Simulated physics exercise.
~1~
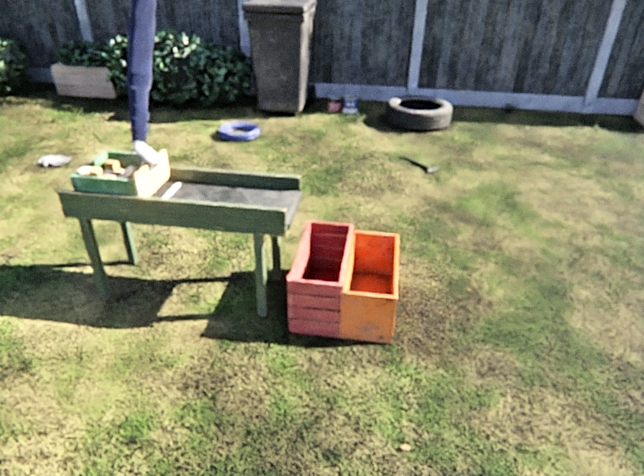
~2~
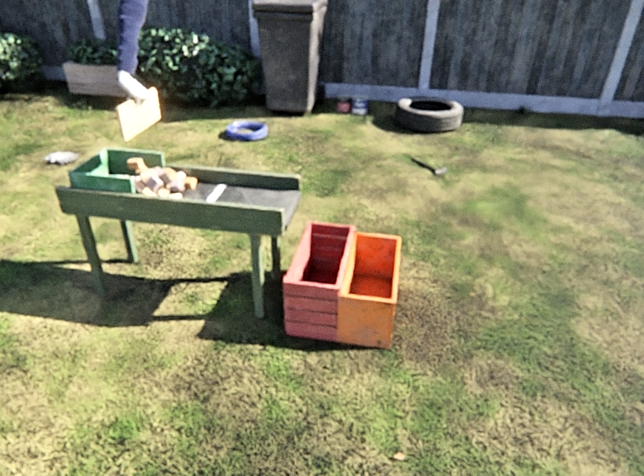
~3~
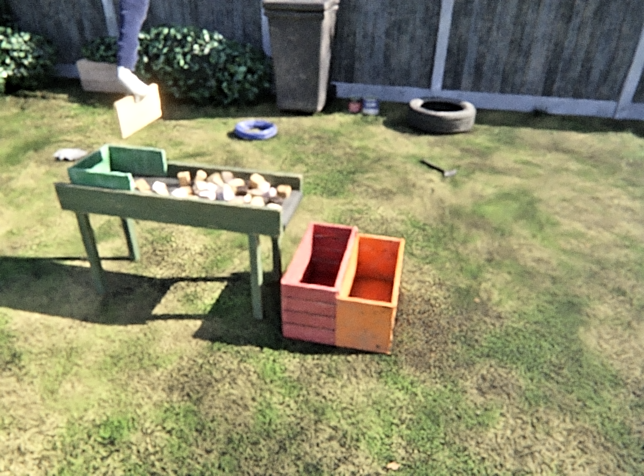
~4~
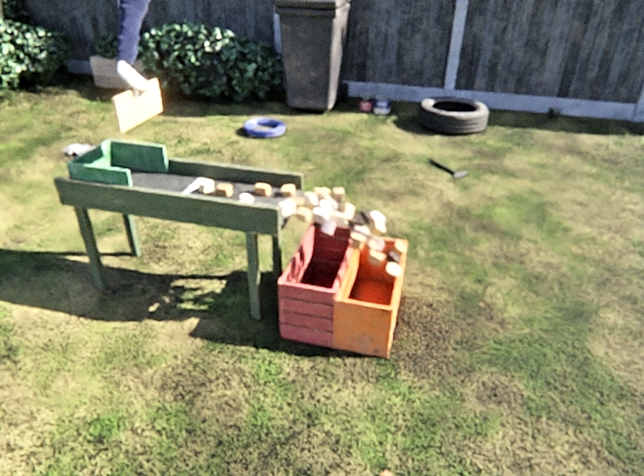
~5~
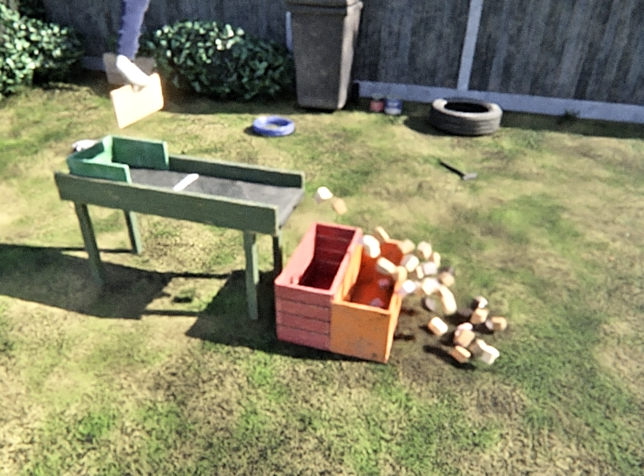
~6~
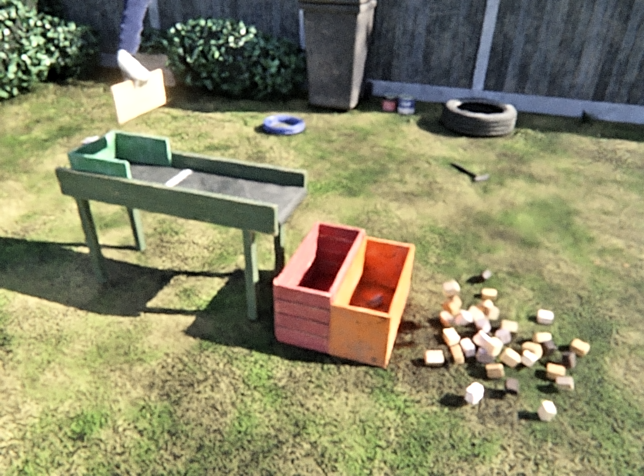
Wooden blocks shot off the right end of a green table after a hand lifted the board holding them in a pen, flying over the red and orange boxes until most lay scattered on the grass beyond, with hardly any in the orange one.
